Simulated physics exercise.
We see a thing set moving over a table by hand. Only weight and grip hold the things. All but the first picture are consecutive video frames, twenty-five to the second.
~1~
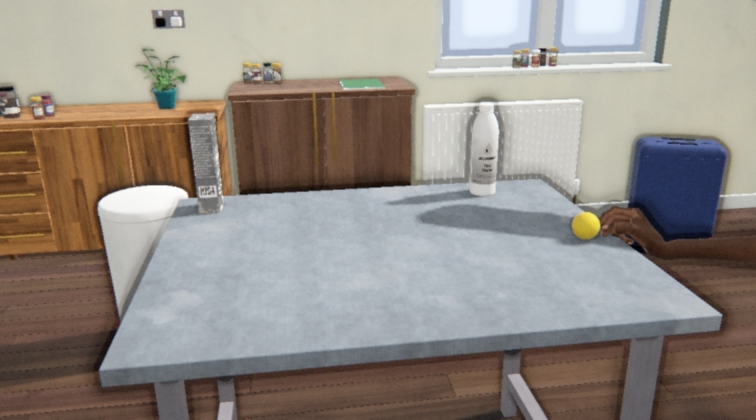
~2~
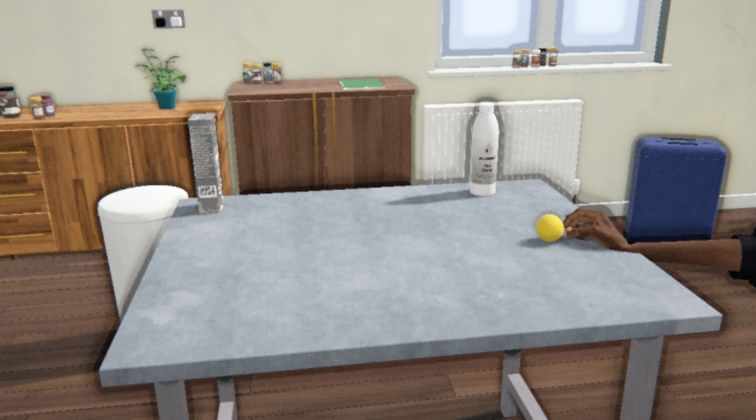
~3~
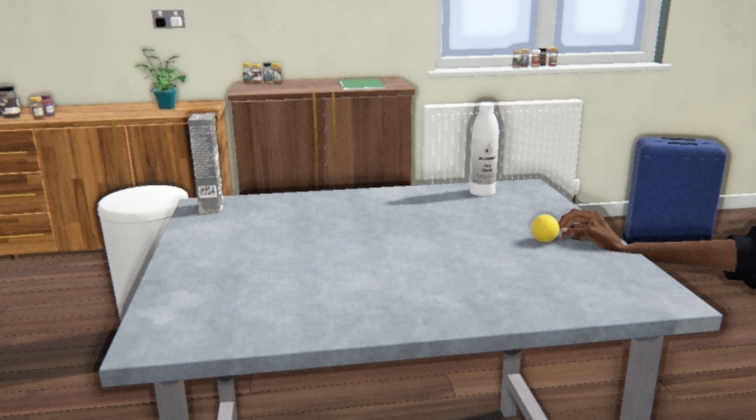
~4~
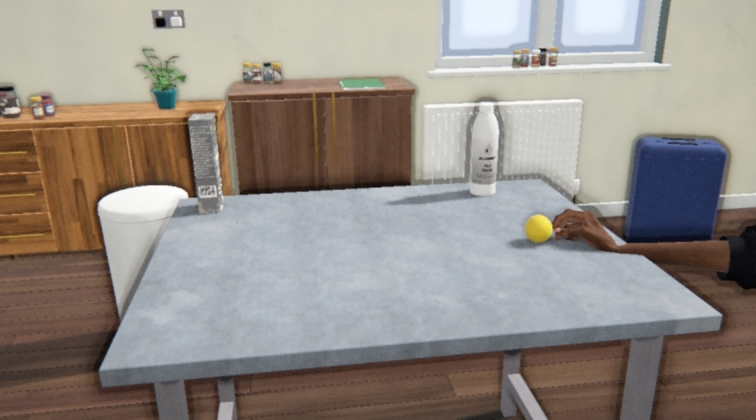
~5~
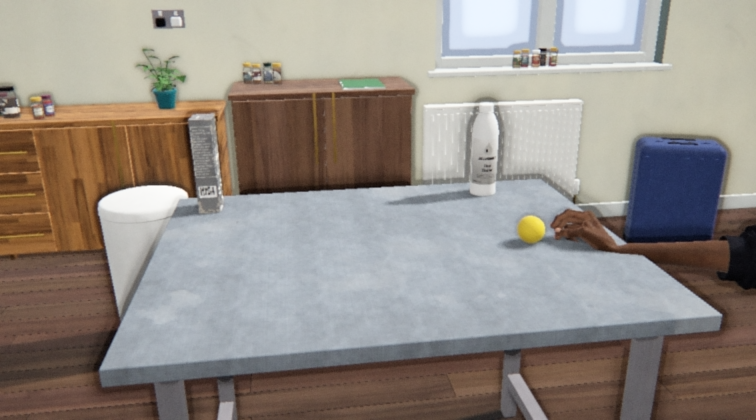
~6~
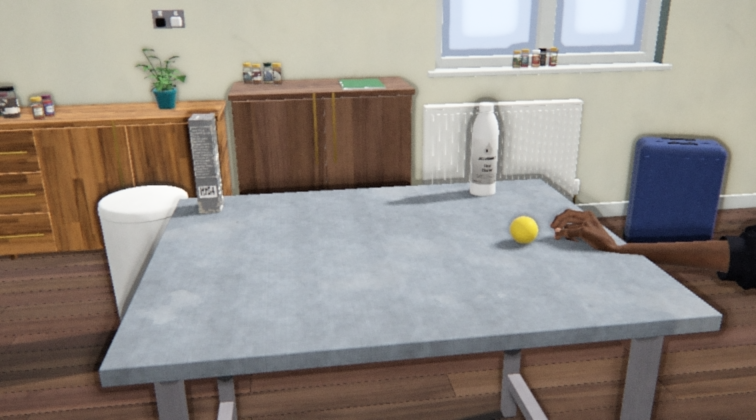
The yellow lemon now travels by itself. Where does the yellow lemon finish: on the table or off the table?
The yellow lemon is still on the table.
Then, 0.10 s on from there, yellow lemon shifted about its own width near (507, 231).
Then, 0.30 s on from there, yellow lemon shifted well along near (478, 233).
Then, 0.50 s on from there, yellow lemon shifted well along near (455, 235).
Then, 0.80 s on from there, yellow lemon shifted well along near (433, 236).
In the end, moved from the start, yellow lemon. At the end, from the last picture's camera, yellow lemon near (425, 237).
